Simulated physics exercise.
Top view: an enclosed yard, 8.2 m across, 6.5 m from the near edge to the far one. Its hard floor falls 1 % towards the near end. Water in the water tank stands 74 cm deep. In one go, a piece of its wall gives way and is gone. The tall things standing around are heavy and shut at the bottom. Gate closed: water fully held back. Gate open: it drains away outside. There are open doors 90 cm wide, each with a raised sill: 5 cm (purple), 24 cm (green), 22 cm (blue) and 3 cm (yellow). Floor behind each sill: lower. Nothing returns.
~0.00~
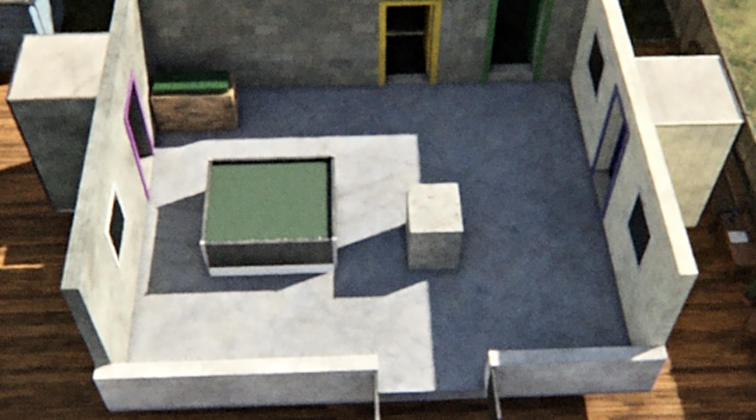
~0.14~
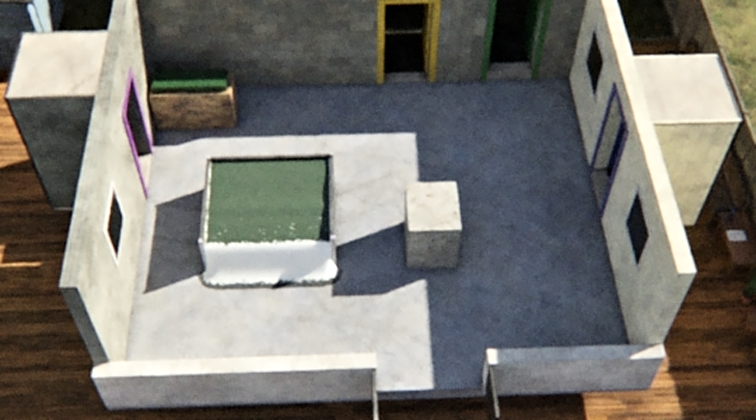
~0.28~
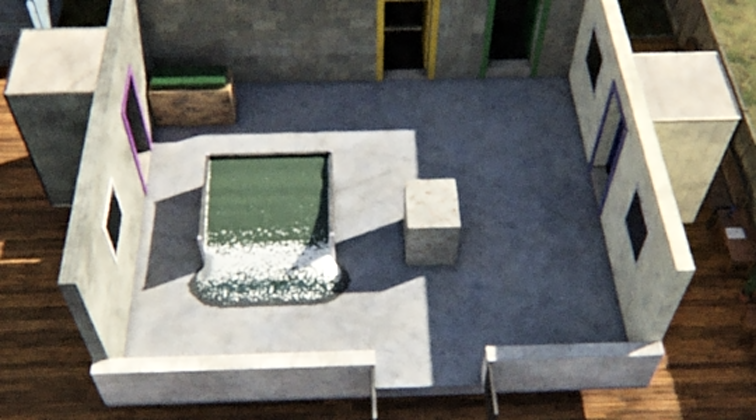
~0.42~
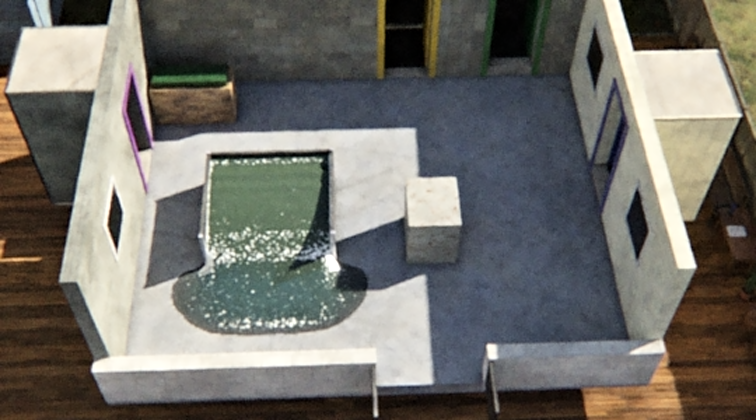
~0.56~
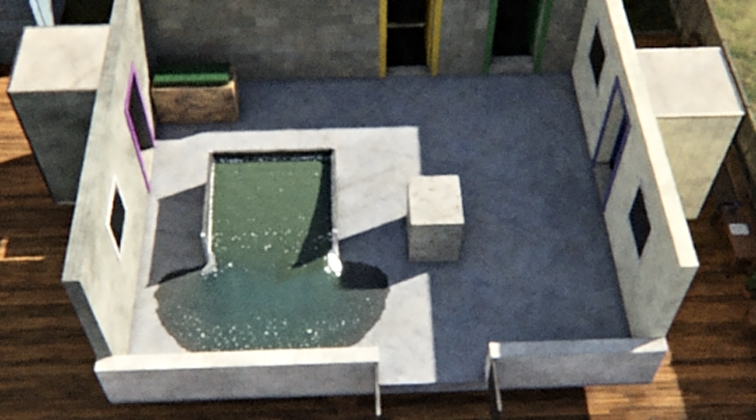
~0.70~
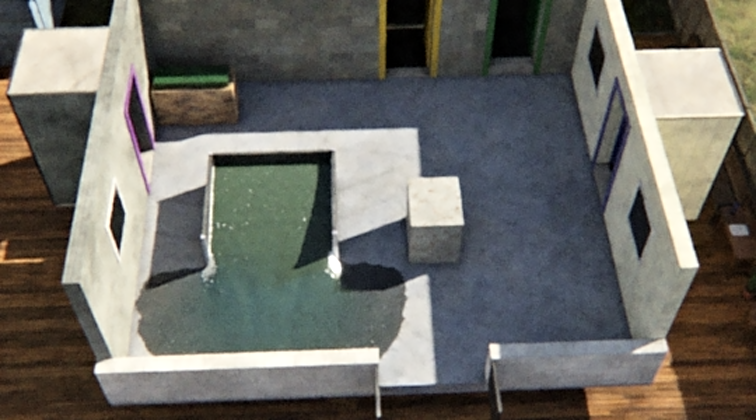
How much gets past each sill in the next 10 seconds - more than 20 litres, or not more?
As I see it, purple door: Limit broken. Green door: Limit unbroken. Blue door: Limit unbroken. Yellow door: Limit unbroken.
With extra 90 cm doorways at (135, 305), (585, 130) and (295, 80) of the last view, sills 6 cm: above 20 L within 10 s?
In that order: Over, not over, below.
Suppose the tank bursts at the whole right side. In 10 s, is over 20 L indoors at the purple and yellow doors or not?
Measured against that limit, purple comes out short of it and yellow comes out beyond it.
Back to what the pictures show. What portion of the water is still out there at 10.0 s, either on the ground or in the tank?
Some 84 out of every hundred parts.
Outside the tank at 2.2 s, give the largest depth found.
50 cm or so.
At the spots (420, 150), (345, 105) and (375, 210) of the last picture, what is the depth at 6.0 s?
I'd read it as roughly 0, 2 and 1 cm, in that order.
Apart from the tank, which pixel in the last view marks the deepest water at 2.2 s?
Look around (125, 381).
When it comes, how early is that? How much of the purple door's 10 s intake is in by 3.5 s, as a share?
I'd put it at about 0 per cent by that point.
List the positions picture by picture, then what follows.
In the first frame, the water tank at (271, 201) is whole and still, 74 cm deep.
In the second frame, the front is at (204, 275), 1.1 m from the gap at (270, 257); 0.6 m2 of floor is under water; 74 cm left at the back of the water tank.
In the third frame, the front is at (194, 287), 1.3 m from the gap at (269, 255); 1.6 m2 of floor is under water; 73 cm left at the back of the water tank.
In the fourth frame, the front is at (183, 307), 1.7 m from the gap at (270, 255); 3.4 m2 of floor is under water; 67 cm left at the back of the water tank.
In the fifth frame, water pours out at (273, 254) and has run 2.1 m, to (169, 325); typically 9 cm deep outside, 63 cm at the water tank's back.
In the sixth frame, water pours out at (273, 256) and has run 2.6 m, to a hidden place; typically 9 cm deep outside, 61 cm at the water tank's back.
After 1.4 s water covers 20 % of the floor and is deepest (50 cm) near (263, 376); purple door not reached, green door not reached, blue door not reached, yellow door not reached.
After 2.2 s water covers 25 % of the floor and is deepest (50 cm) near (125, 381); purple door not reached, green door not reached, blue door not reached, yellow door not reached.
After 3.5 s water covers 45 % of the floor and is deepest (26 cm) near (125, 381); purple door 5 cm at the sill, 0 L in, green door not reached, blue door not reached, yellow door not reached.
After 6.0 s water covers 75 % of the floor and is deepest (16 cm) near (153, 161); purple door 13 cm at the sill, 31 L in, green door not reached, blue door 6 cm at the sill, 0 L in, yellow door not reached.
After 10.0 s water covers 95 % of the floor and is deepest (8 cm) near (470, 301); purple door 5 cm at the sill, 78 L in, green door 7 cm at the sill, 0 L in, blue door 4 cm at the sill, 0 L in, yellow door 4 cm at the sill, 1 L in.
